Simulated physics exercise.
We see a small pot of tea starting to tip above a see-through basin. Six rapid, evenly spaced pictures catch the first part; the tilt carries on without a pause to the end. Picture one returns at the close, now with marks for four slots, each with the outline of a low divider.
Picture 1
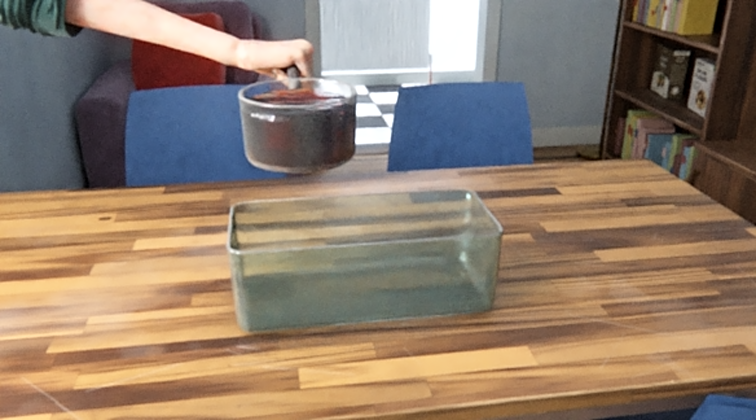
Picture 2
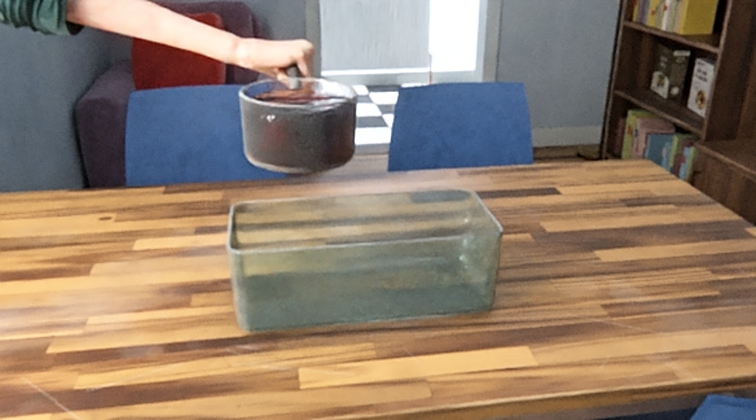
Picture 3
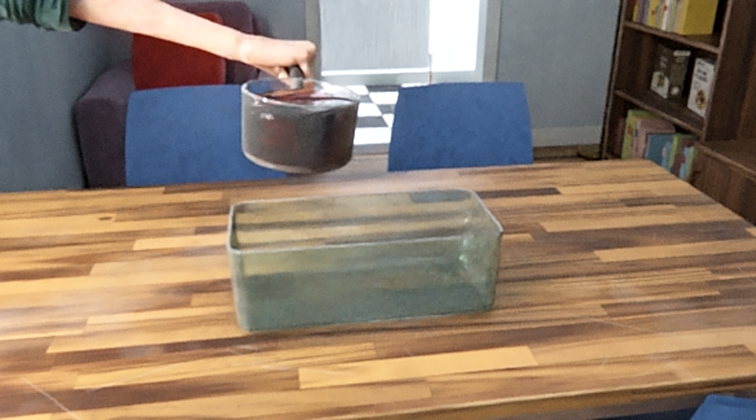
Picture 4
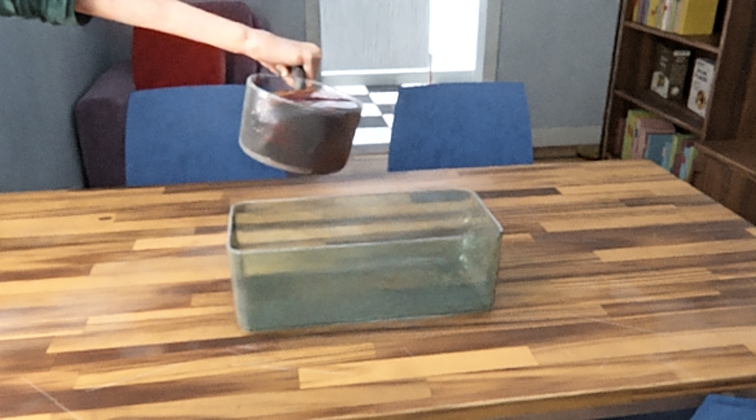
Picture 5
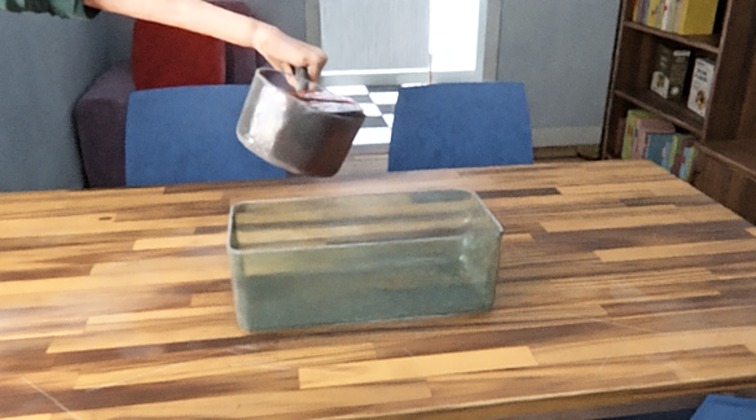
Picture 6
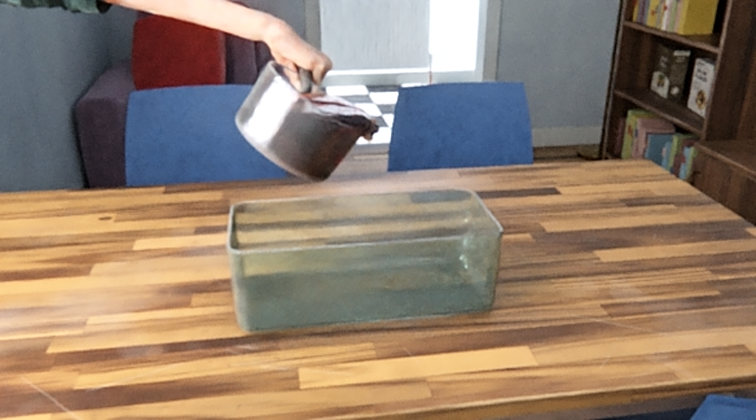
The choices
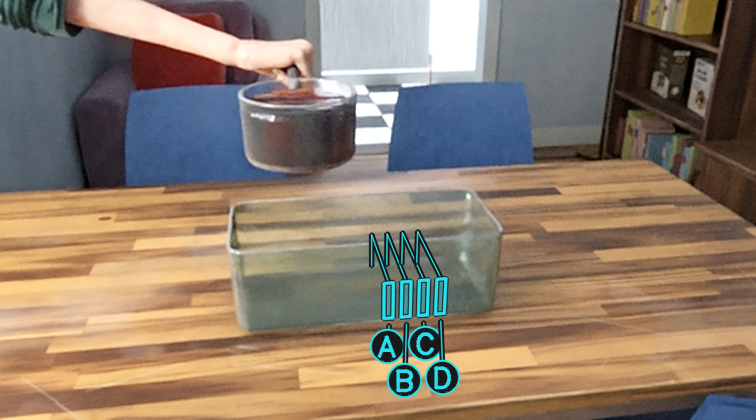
In this clip, a hand holds a small, dark pot above a see-through rectangular basin on a wooden table, keeps it nearly level at first, then tilts it down to the right until dark liquid appears at its lip.
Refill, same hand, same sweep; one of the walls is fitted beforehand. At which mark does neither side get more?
B.
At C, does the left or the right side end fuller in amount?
More ends on the left.
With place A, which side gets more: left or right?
The right one.
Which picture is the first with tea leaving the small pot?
Picture 5.
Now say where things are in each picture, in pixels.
In the first frame, upright, lip at (354, 89); basin from (238, 328) to (493, 307); nothing has left yet.
In the second frame, upright, lip at (355, 90); nothing has left yet.
In the third frame, tipped about 7°, lip at (357, 95); nothing has left yet.
In the fourth frame, tipped about 14°, lip at (360, 103); nothing has left yet.
In the fifth frame, tipped about 25°, lip at (363, 114); tea is over the lip, down to (363, 114).
In the sixth frame, tipped about 37°, lip at (363, 127); tea is over the lip, down to (368, 137).
In cyan, A at (389, 325); B at (406, 323); C at (423, 322); D at (440, 320).
For place A, about 28 % ends left of the wall and 71 % right of it.
For place B, about 50 % ends left of the wall and 49 % right of it.
For place C, about 73 % ends left of the wall and 24 % right of it; 3 % is lost outside.
For place D, about 86 % ends left of the wall and 8 % right of it; 6 % is lost outside.
